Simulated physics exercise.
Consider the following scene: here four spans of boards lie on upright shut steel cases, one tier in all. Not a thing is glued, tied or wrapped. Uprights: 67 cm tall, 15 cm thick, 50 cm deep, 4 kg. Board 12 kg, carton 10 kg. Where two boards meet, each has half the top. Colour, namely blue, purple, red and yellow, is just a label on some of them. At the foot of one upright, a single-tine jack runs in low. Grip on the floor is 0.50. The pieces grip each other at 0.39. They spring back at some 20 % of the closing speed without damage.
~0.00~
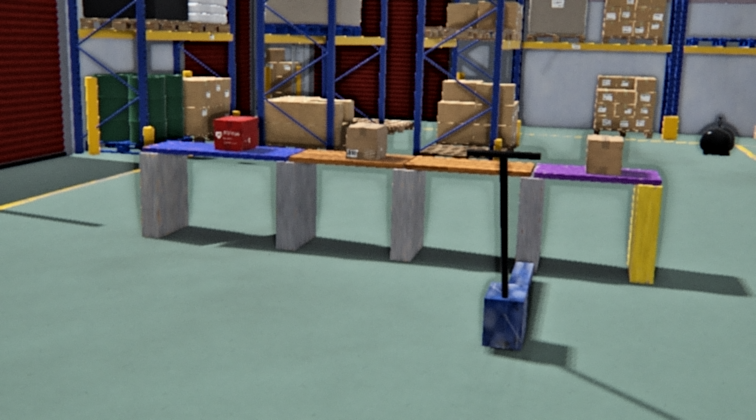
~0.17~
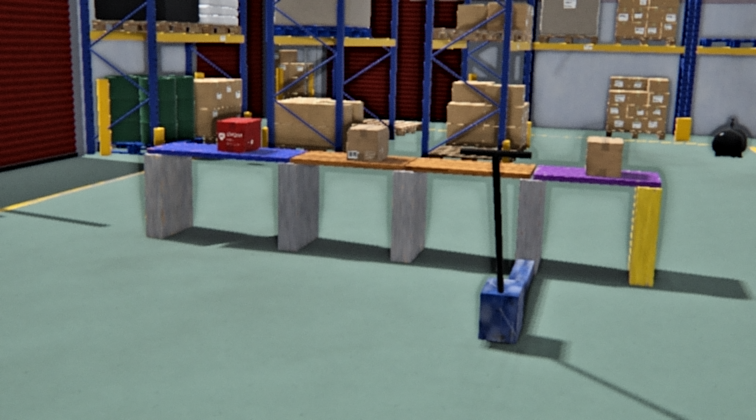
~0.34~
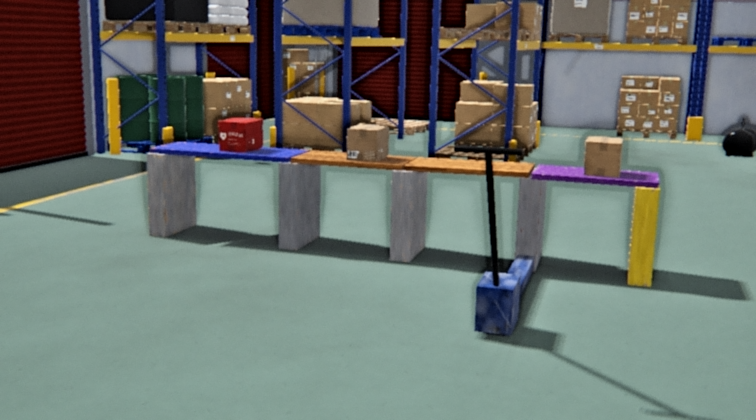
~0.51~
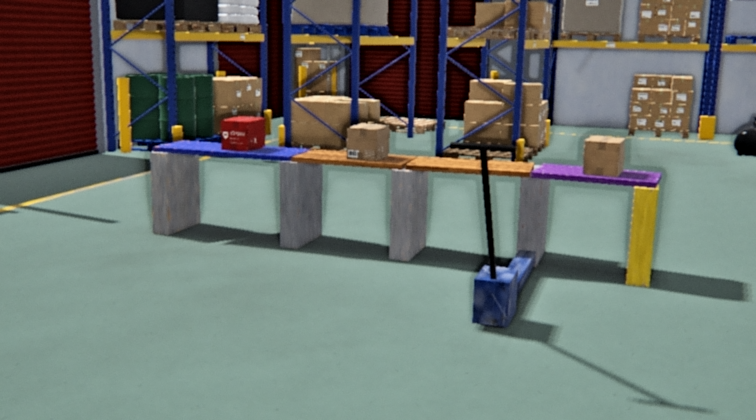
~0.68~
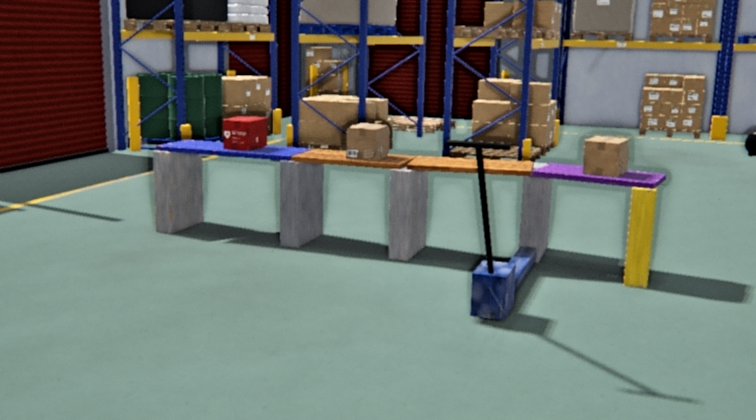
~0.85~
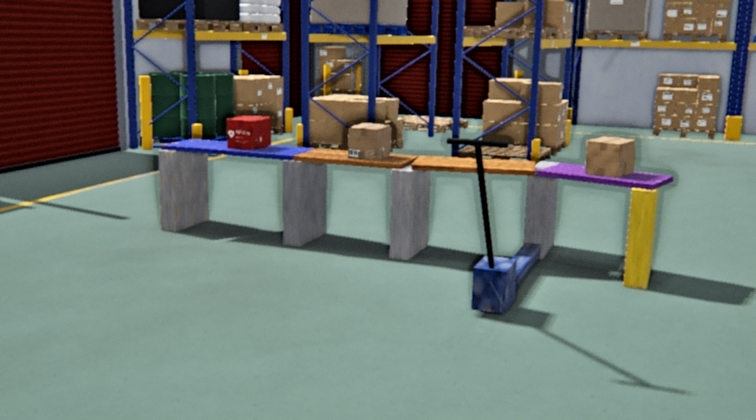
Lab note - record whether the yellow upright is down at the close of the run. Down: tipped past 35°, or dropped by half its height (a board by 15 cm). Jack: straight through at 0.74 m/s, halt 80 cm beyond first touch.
Result: Down.
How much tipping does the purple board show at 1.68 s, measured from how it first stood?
Tilt: Approx. 5°.
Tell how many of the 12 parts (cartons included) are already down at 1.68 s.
At that moment the count is 4.
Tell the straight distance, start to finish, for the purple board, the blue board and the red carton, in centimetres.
The purple one ends 70 cm from where it began, the blue one 0 cm, and the red one 0 cm.
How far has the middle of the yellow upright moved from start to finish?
It finishes around 45 cm from its starting point.
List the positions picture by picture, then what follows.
In the first frame (pixels give the middle of a visible side; the camera moves round a little), jack tip (533, 270) 19 cm short; yellow upright (646, 235); purple board (596, 179); red carton (228, 136); none has stirred.
In the second frame, jack tip (533, 267) 59 mm short; yellow upright (646, 238).
In the third frame, jack tip (533, 262) 7 cm in; yellow upright (644, 238); one has shifted.
In the fourth frame, jack tip (534, 258) 19 cm in; yellow upright (642, 238); purple board (592, 180) 39 mm from its place; movement in 4 of them.
In the fifth frame, jack tip (535, 254) 32 cm in; yellow upright (640, 239); purple board (590, 180) 7 cm from its place; movement in 4 of them.
In the sixth frame, jack tip (538, 250) 44 cm in; yellow upright (639, 240); purple board (592, 180) 11 cm from its place; red carton (240, 135); movement in 4 of them.
After 1.20 s, 2 of the 12 pieces down; yellow upright unmoved; purple board 64° from how it stood, 26 cm lower.
After 1.68 s, 4 of the 12 pieces down; yellow upright on its side; purple board 7° from how it stood, 51 cm lower.
In the end (4.3 s), 4 of the 12 pieces down; yellow upright on its side; purple board 52 cm lower; blue board unmoved. From the last view, middles, yellow upright near (699, 277), purple board near (666, 256).
